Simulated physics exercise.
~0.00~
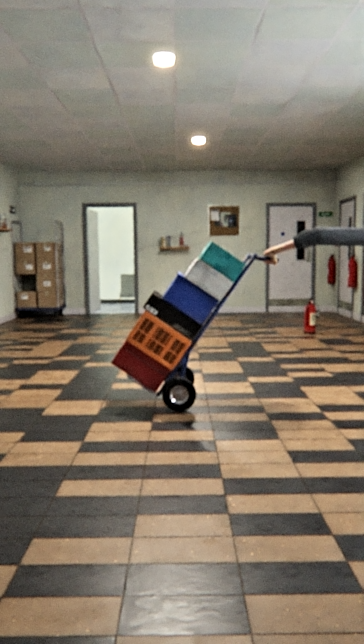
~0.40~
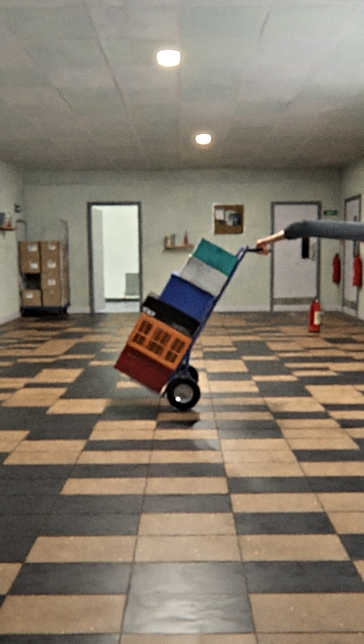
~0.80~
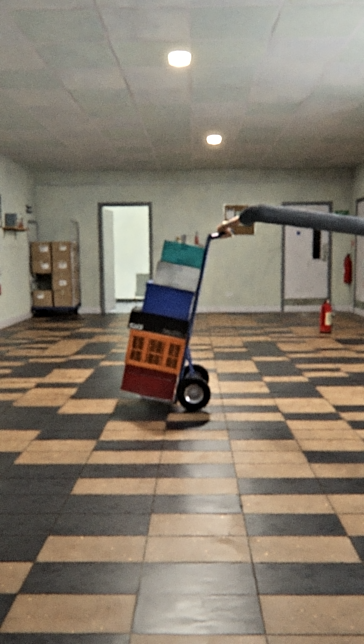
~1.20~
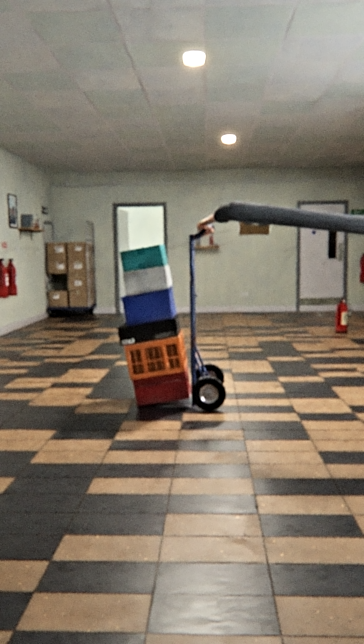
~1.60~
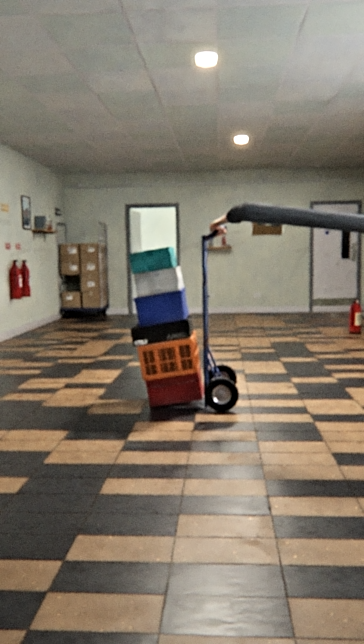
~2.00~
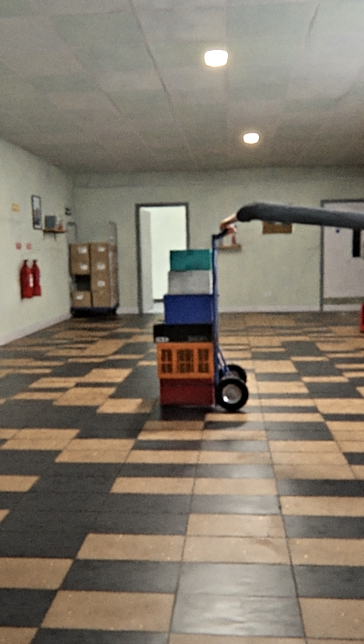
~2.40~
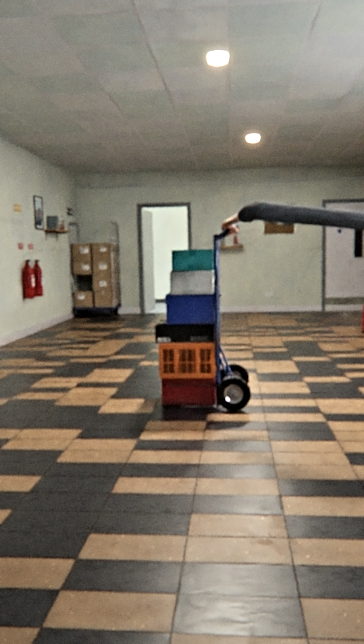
In a tiled hall, an arm swings a loaded sack truck upright, its colourful stack tipping left, then settling back intact.
